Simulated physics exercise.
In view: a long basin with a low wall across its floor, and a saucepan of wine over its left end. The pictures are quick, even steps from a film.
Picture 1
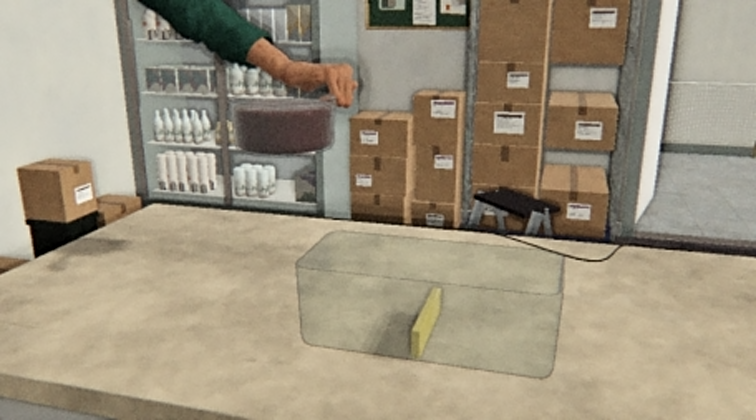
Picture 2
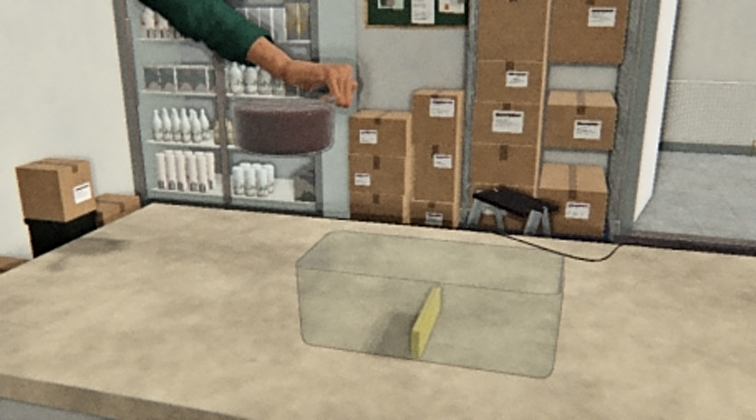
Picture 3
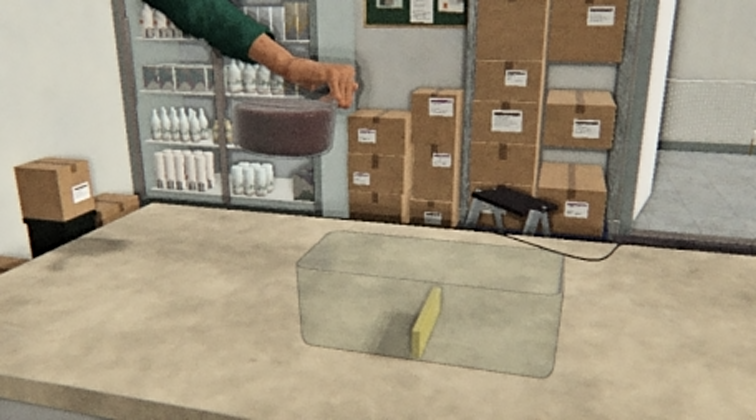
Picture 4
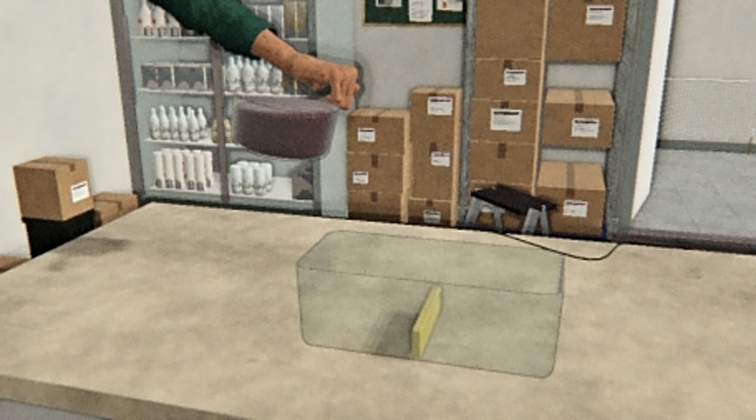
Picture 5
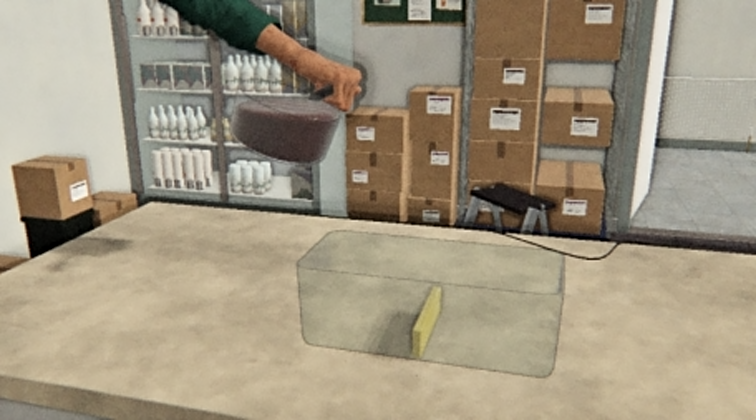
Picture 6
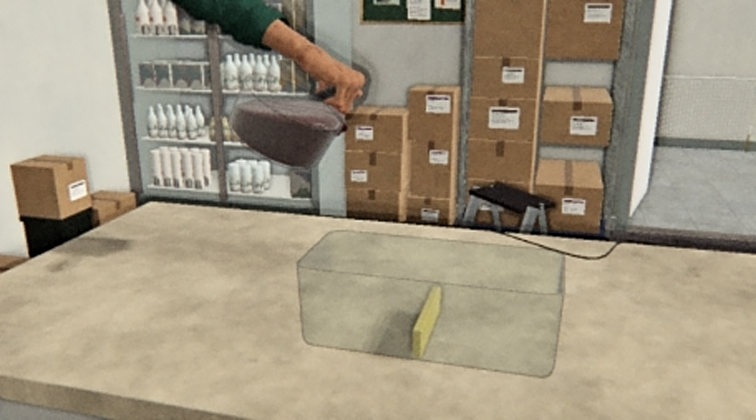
In a storeroom stacked with cardboard boxes, a hand held a saucepan of dark wine above the left end of a clear basin with a low yellow wall, then gradually tilted it down toward the right.
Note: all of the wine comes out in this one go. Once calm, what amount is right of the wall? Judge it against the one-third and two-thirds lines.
It ends up below the one-third line.
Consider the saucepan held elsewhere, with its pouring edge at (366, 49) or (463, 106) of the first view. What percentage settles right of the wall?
Around 55 percent first, around 85 percent second.
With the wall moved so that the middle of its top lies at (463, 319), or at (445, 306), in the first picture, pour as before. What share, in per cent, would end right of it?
Well, it's close to 25 per cent for the first one, then 10 per cent for the other.
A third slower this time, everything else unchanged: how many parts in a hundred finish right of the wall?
About 10 per cent.
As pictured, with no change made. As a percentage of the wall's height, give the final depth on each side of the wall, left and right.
Roughly 70 left of the wall, roughly 10 right of it.
A moment on, the saucepan is tipped on its side and 31 per cent is still to pour, 17 is left of the wall and 0 right of it.
Next, the saucepan is tipped on its side and 9 per cent is still to pour, 74 is left of the wall and 2 right of it.
Then the saucepan is tipped on its side and 2 per cent is still to pour, 79 is left of the wall and 11 right of it.
Later the saucepan is tipped on its side and 1 per cent is still to pour, 82 is left of the wall and 13 right of it.
Finally, 82 per cent lies left of the wall, 14 right of it and 4 outside.
